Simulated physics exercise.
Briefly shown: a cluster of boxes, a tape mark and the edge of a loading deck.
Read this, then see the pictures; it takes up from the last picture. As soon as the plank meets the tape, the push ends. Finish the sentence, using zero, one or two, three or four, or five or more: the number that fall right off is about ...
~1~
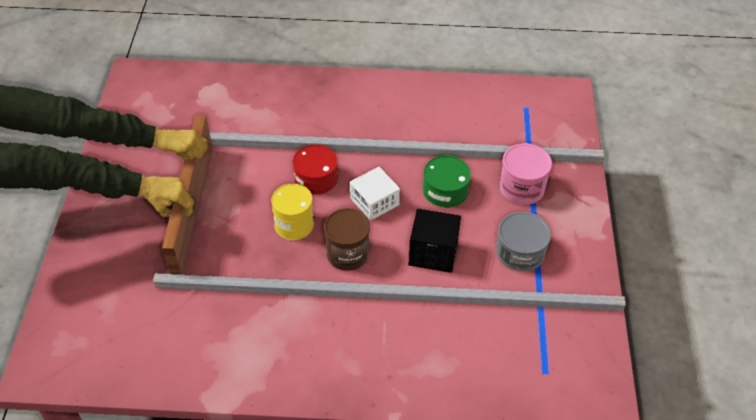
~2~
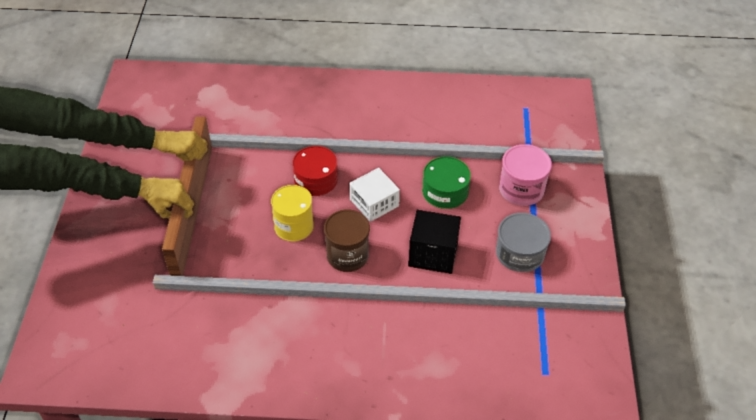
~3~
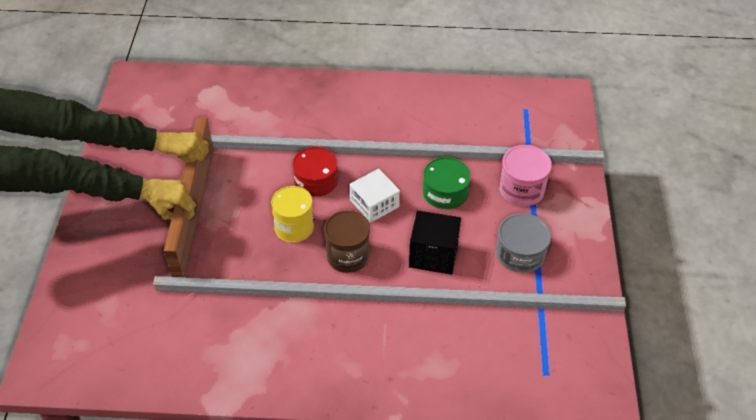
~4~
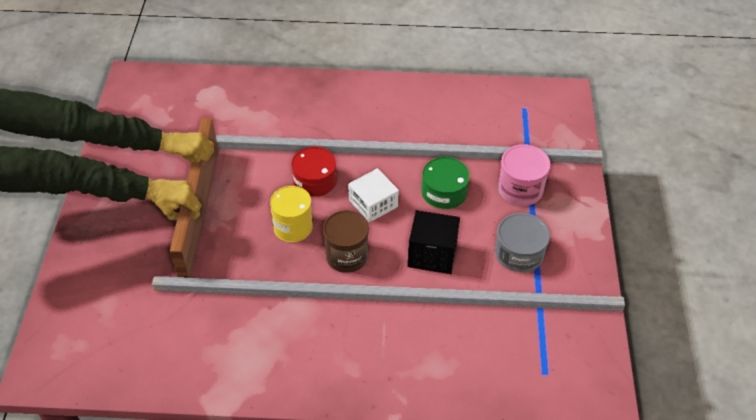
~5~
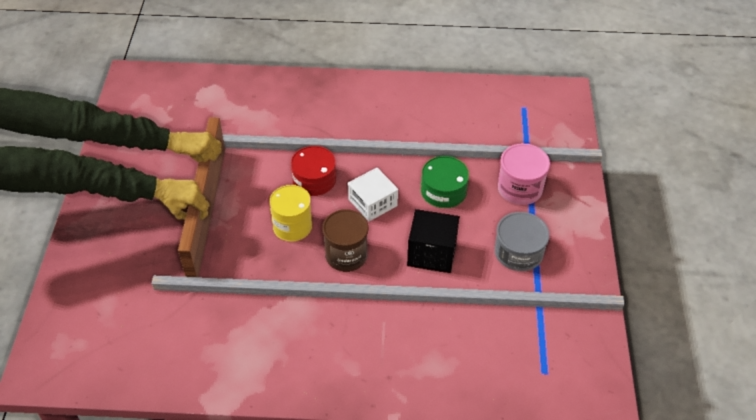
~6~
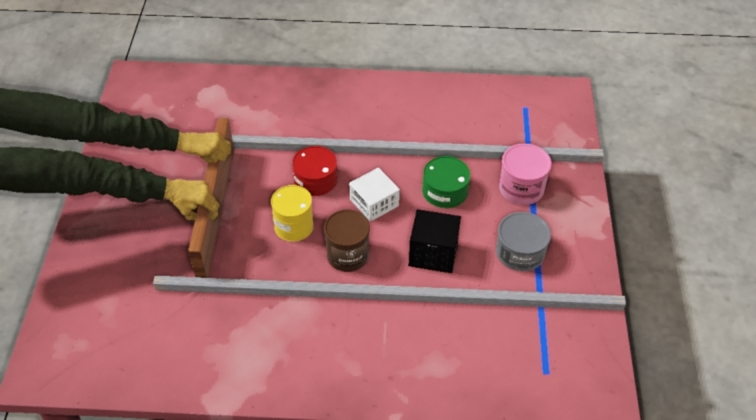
The number that fall right off is about one or two.
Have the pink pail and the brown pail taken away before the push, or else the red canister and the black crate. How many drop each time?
0 in the first case, 1 in the second.
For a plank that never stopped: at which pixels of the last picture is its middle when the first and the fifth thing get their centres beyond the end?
The first puts it near (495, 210), the next near (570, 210).
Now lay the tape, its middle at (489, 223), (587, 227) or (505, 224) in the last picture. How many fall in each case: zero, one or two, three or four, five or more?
Result per tape, in order - zero / 5 or more / one to two.
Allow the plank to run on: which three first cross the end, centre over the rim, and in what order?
Pink pail, then grey pail, then green canister.
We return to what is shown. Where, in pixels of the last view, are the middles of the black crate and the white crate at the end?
You'll find the first one at (599, 237) and the second at (575, 200).
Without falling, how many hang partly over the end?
I count 2 overhanging.
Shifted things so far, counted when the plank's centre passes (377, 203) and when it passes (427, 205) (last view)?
Up to then 6, and up to the other point 8.
Early on, none off yet; pink pail at rest near (524, 175); grey pail at rest near (522, 242); green canister at rest near (446, 182).
A while later, none off yet; pink pail at rest near (524, 175); grey pail at rest near (522, 242); green canister travelled a little near (465, 175).
Further along, none off yet; pink pail travelled about its own width near (589, 180); grey pail travelled about its own width near (585, 233); green canister travelled well along near (542, 174).
Finally, the number that fall off is one or two; lost, grey pail and pink pail.
